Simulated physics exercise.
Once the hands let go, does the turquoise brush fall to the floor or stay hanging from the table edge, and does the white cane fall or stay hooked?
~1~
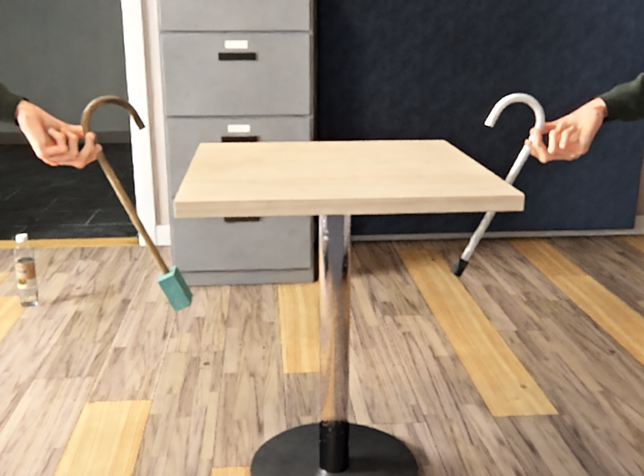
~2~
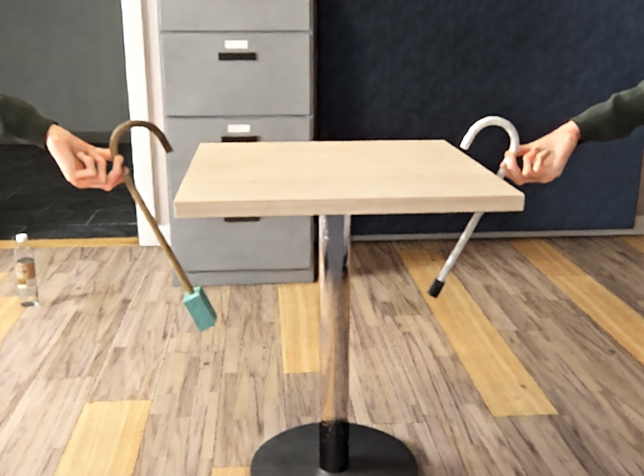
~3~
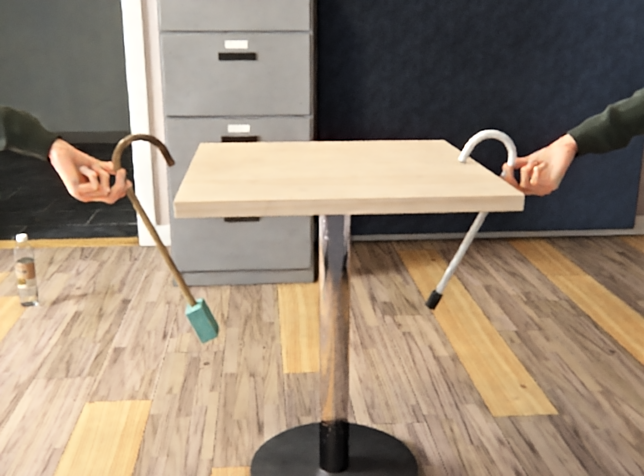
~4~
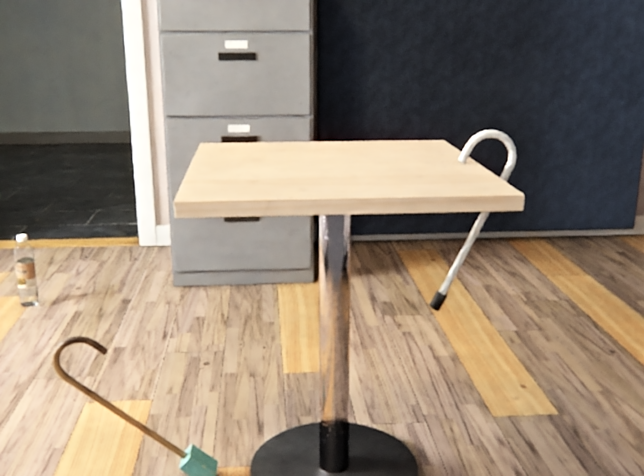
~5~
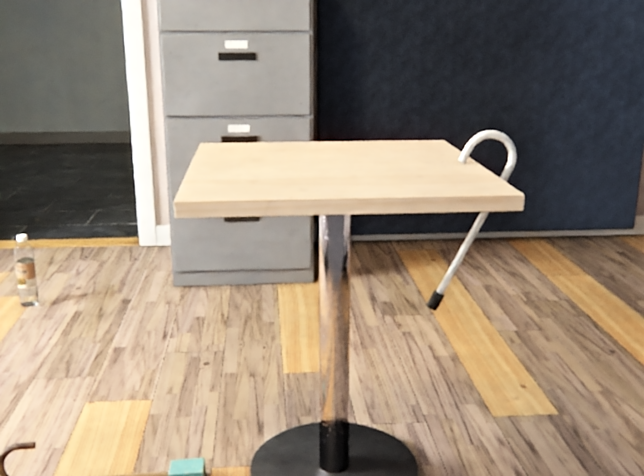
The turquoise brush drops past the left edge to the floor. The white cane stays hooked on the right edge of the table.
